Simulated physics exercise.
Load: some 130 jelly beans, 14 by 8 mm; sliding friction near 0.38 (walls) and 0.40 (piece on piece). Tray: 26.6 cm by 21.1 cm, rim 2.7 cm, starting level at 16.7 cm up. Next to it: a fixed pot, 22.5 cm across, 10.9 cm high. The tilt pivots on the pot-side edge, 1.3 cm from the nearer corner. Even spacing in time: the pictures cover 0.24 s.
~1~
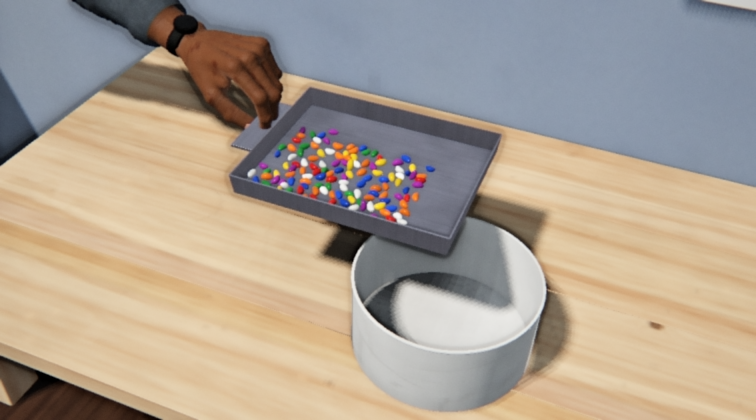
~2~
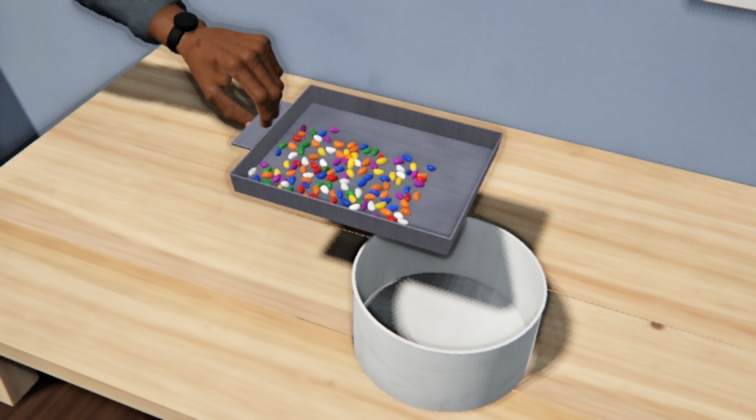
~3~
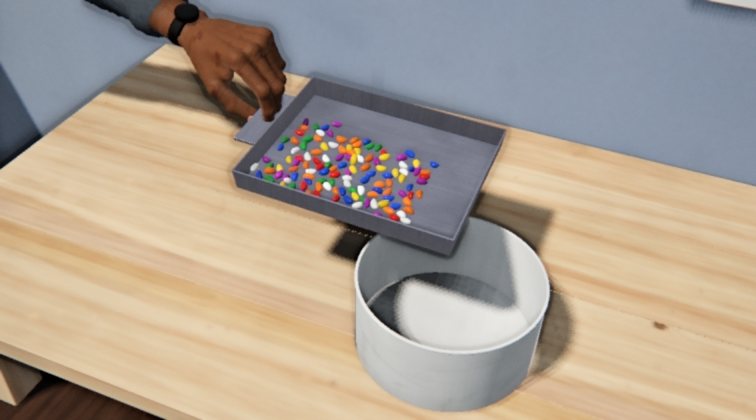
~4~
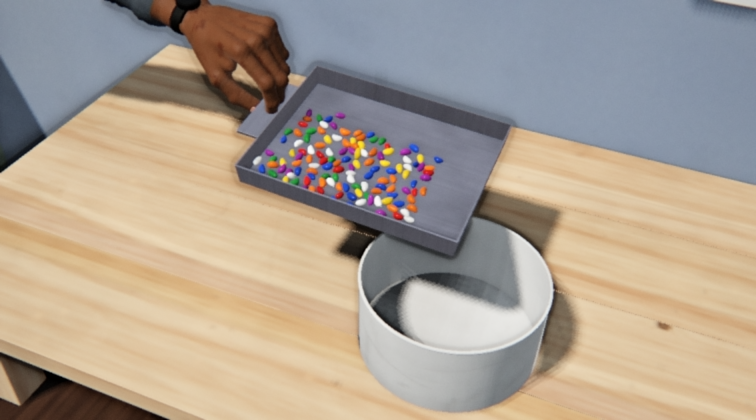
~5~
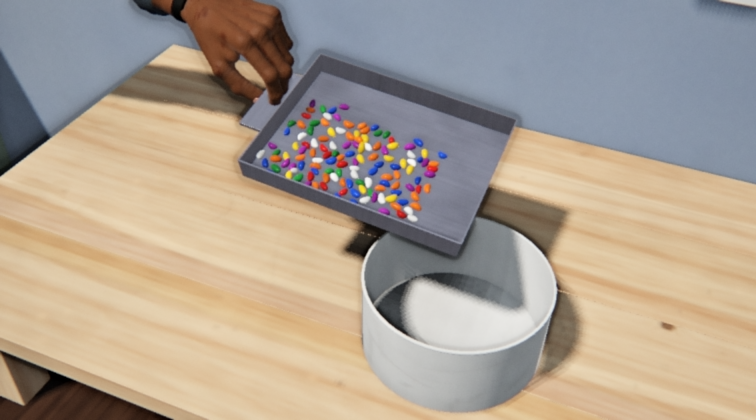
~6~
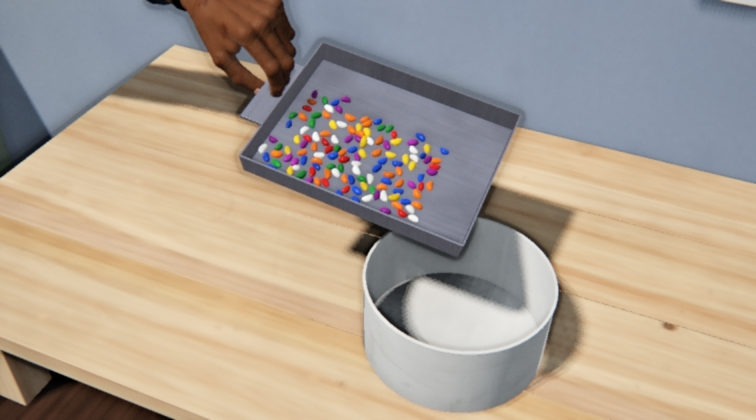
A gray tray of colorful jelly beans tilts gradually above a white pot, a hand at its handle.
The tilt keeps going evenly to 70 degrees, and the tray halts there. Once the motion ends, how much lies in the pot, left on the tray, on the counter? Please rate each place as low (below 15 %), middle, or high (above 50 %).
Pot: Middle, tray: High, counter: Low.
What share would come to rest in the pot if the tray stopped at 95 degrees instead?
In that case, near 90 percent.
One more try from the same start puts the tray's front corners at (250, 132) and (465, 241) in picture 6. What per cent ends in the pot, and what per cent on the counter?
Pot 25, counter 0.
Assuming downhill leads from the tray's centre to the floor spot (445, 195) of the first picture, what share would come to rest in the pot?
That comes to around 15 per cent.
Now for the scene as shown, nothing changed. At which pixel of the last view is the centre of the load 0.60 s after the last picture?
Approximately (412, 203) in the final picture.
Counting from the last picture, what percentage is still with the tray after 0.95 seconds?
It works out to near 85 per cent of the load.
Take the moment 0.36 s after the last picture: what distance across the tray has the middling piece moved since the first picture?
By then it sits near 5 cm from where it began.
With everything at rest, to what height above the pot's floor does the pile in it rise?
Top level: Approx. 1.0 cm.
Then, 0.36 s after the last picture, tilt 41 degrees; the tray holds 100 %, the pot 0 %.
Then, 0.60 s after the last picture, tilt 59 degrees; the tray holds 100 %, the pot 0 %.
Then, 0.95 s after the last picture, tilt 70 degrees; the tray holds 85 %, the pot 10 %.
In the end, pot 35 %, tray 65 %, counter 0 %.
